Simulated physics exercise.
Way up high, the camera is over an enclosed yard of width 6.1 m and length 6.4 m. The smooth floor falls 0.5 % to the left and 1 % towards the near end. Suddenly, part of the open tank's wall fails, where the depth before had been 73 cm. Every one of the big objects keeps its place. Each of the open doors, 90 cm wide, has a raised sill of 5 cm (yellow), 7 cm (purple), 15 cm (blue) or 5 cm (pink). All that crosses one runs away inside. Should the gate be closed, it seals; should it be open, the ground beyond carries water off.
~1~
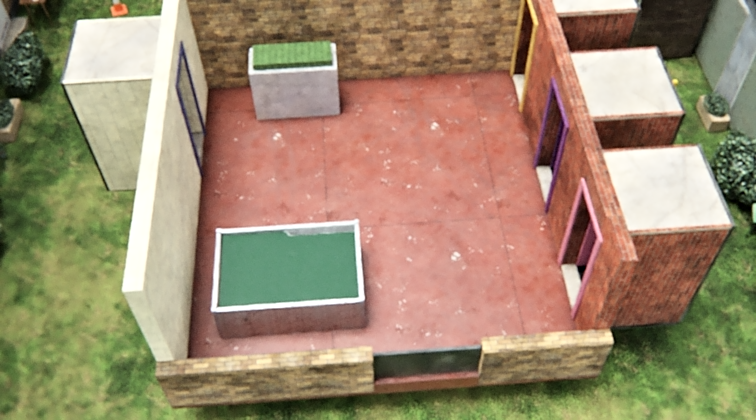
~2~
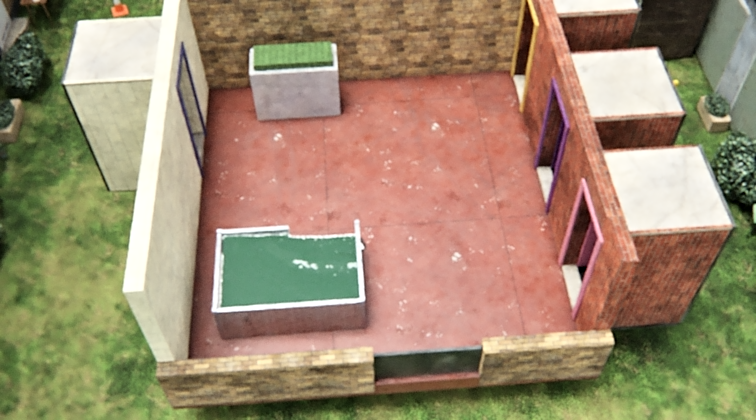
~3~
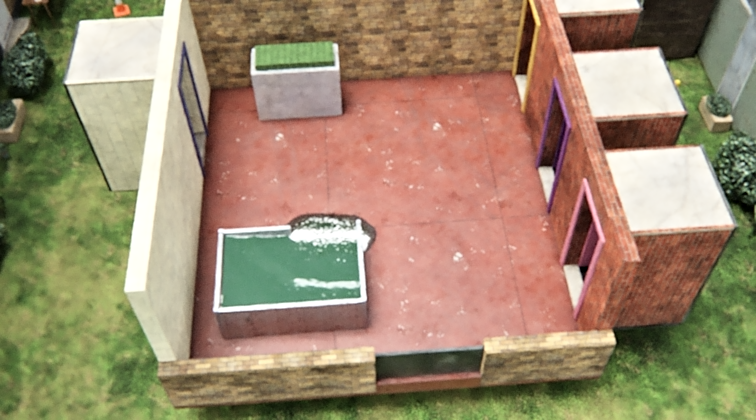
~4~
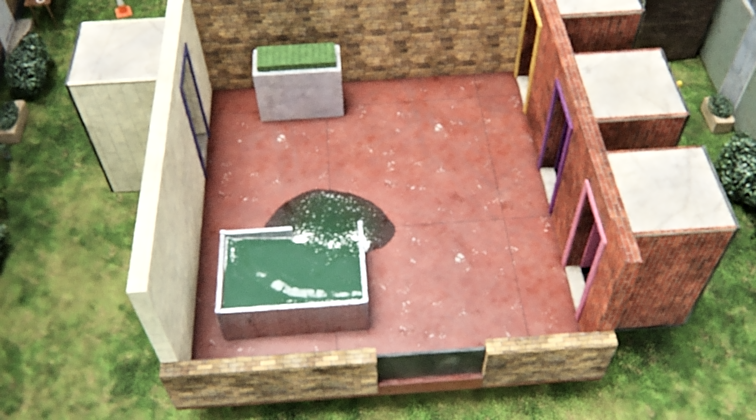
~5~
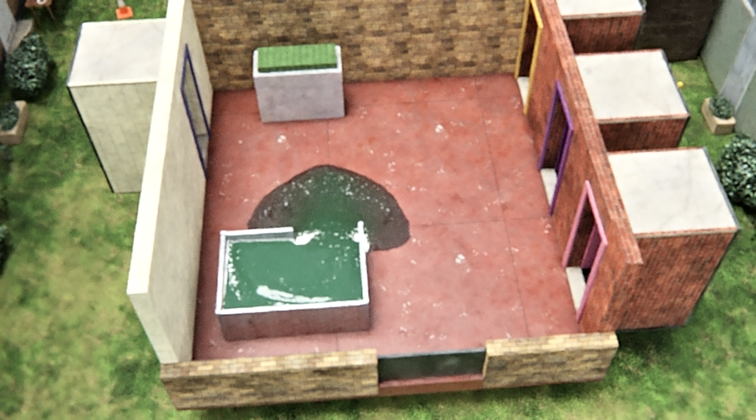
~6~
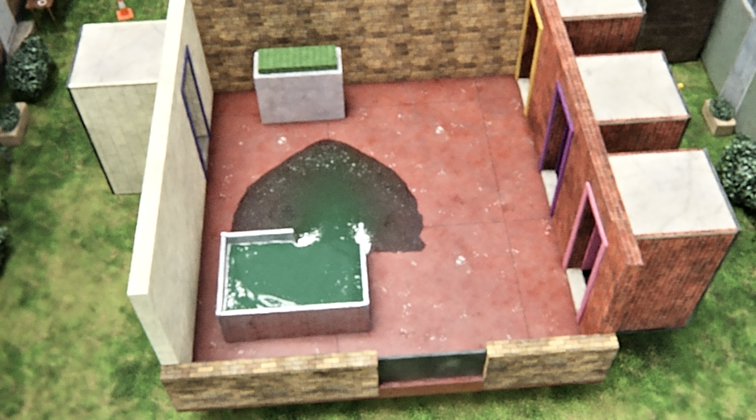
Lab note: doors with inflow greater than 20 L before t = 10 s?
Yellow door greater, purple door not greater, blue door not greater, pink door not greater.
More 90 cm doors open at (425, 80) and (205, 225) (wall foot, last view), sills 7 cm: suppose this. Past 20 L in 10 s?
The first doorway goes beyond and the second stays inside.
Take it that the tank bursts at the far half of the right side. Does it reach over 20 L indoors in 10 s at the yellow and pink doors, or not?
Measured against that limit, yellow comes out beyond it and pink comes out beyond it.
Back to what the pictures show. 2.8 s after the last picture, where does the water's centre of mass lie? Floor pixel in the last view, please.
It lies at roughly (335, 184) in pixels.
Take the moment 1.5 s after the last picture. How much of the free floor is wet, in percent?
Covered: Roughly 55 per cent.
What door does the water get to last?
The pink door.
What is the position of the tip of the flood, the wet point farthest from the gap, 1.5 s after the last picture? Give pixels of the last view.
Somewhere about (483, 78).
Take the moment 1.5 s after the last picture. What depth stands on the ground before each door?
You'd see yellow at 0 cm, purple at 0 cm, blue at 6 cm and pink at 0 cm.
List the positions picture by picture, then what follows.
The first picture shows the open tank at (288, 267) is whole and still, 73 cm deep.
In the second picture, the front is at (363, 248), 0.7 m from the gap on the open tank's far side; 0.3 m2 of floor is under water; 73 cm left at the back of the open tank.
In the third picture, the front is at (297, 221), 0.9 m from the gap on the open tank's far side; 1.0 m2 of floor is under water; 72 cm left at the back of the open tank.
In the fourth picture, water pours out on the open tank's far side and has run 1.4 m, to (312, 194); typically 9 cm deep outside, 65 cm at the open tank's back.
In the fifth picture, water pours out on the open tank's far side and has run 2.0 m, to (315, 170); typically 6 cm deep outside, 61 cm at the open tank's back.
In the sixth picture, the front is at (334, 143), 2.6 m from the gap on the open tank's far side; 5.7 m2 of floor is under water; 63 cm left at the back of the open tank.
Then, 0.7 s after the last picture water covers 35 % of the floor and is deepest (36 cm) near (339, 250); yellow door not reached, purple door not reached, blue door 3 cm at the sill, 0 L in, pink door not reached.
Then, 1.5 s after the last picture water covers 55 % of the floor and is deepest (32 cm) near (214, 95); yellow door not reached, purple door not reached, blue door 6 cm at the sill, 0 L in, pink door not reached.
Then, 2.8 s after the last picture water covers 55 % of the floor and is deepest (24 cm) near (277, 91); yellow door 19 cm at the sill, 46 L in, purple door 3 cm at the sill, 0 L in, blue door 14 cm at the sill, 4 L in, pink door not reached.
Then, 5.3 s after the last picture water covers 70 % of the floor and is deepest (13 cm) near (191, 387); yellow door 11 cm at the sill, 162 L in, purple door 5 cm at the sill, 0 L in, blue door 11 cm at the sill, 8 L in, pink door not reached.
Then, 9.3 s after the last picture water covers 95 % of the floor and is deepest (14 cm) near (427, 370); yellow door 4 cm at the sill, 197 L in, purple door 5 cm at the sill, 0 L in, blue door 5 cm at the sill, 8 L in, pink door 3 cm at the sill, 0 L in.
